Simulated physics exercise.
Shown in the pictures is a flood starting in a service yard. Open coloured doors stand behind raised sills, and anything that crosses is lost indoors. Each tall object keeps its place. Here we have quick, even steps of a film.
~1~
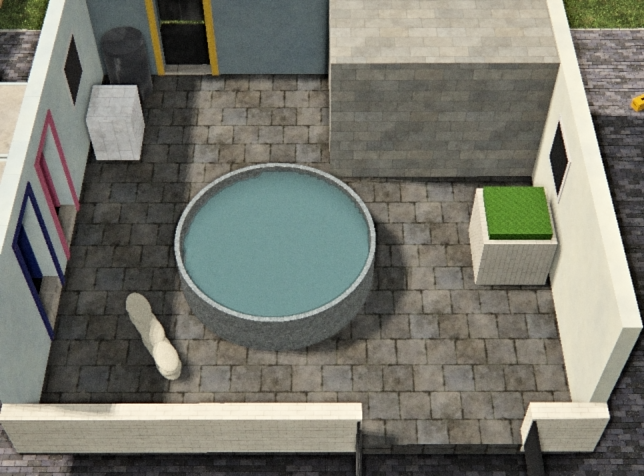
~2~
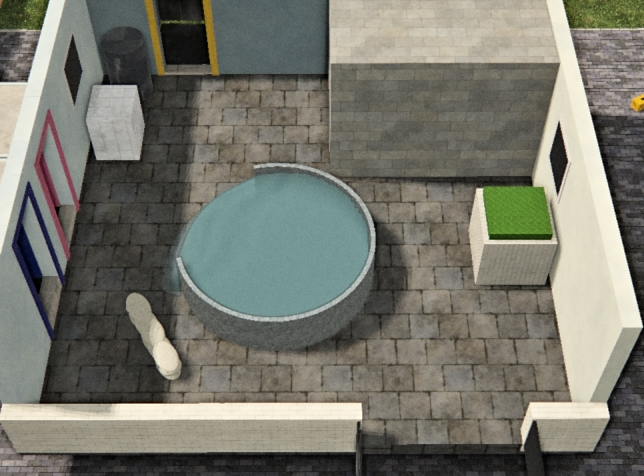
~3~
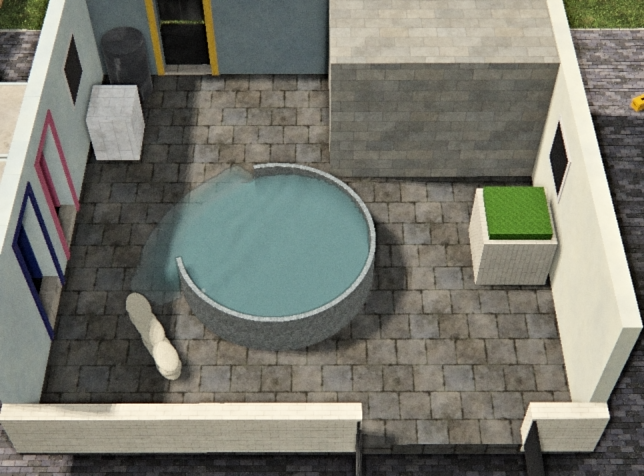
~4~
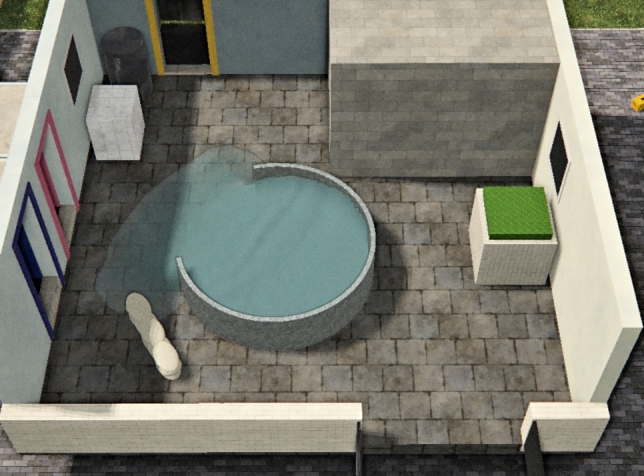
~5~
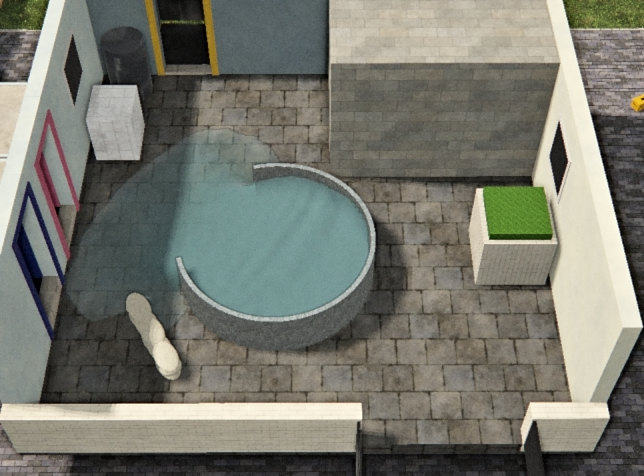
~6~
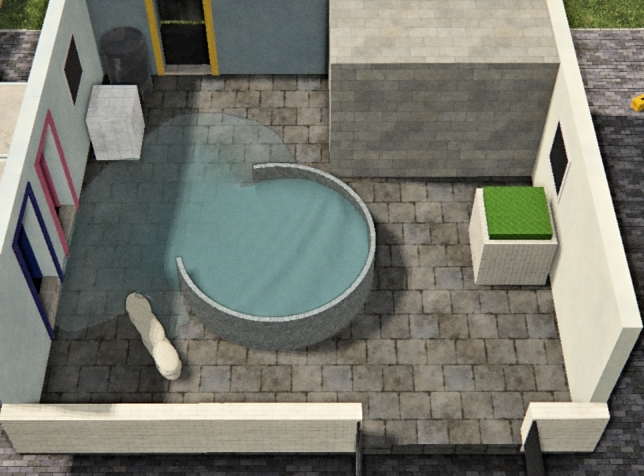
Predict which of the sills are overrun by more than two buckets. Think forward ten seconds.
In order: The blue door will get two buckets at most; the yellow door will get more than two buckets; the pink door will get more than two buckets.
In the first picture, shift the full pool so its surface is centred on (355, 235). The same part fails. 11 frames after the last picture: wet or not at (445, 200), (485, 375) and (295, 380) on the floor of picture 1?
First one stays unwetted, next one stays unwetted, last one stays unwetted.
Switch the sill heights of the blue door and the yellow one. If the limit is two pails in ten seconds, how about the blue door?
The blue one exceeds the limit.
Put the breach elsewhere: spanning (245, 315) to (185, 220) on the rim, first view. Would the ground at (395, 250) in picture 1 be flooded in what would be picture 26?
At that place: No water.
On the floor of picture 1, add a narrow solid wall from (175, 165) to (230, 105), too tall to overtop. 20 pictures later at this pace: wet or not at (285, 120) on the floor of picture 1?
There: Wet.
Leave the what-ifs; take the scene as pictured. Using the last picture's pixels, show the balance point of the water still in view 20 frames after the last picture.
Somewhere near (189, 231).
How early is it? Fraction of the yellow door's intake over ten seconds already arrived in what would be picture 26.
It comes to around 55 percent of the ten-second total.
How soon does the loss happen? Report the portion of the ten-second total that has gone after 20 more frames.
Note - share reached: 60 %.
A moment on, water covers 35 % of the floor; the blue door wet at the sill, nothing in, the yellow door wet at the sill, nothing in, the pink door over two buckets in.
Next, water covers 40 % of the floor; the blue door wet at the sill, nothing in, the yellow door over two buckets in, the pink door far over two buckets in.
Then, water covers 45 % of the floor; the blue door wet at the sill, nothing in, the yellow door far over two buckets in, the pink door far over two buckets in.
Later, water covers 75 % of the floor; the blue door wet at the sill, nothing in, the yellow door far over two buckets in, the pink door far over two buckets in.
In the end, water covers 95 % of the floor; the blue door wet at the sill, nothing in, the yellow door far over two buckets in, the pink door far over two buckets in.
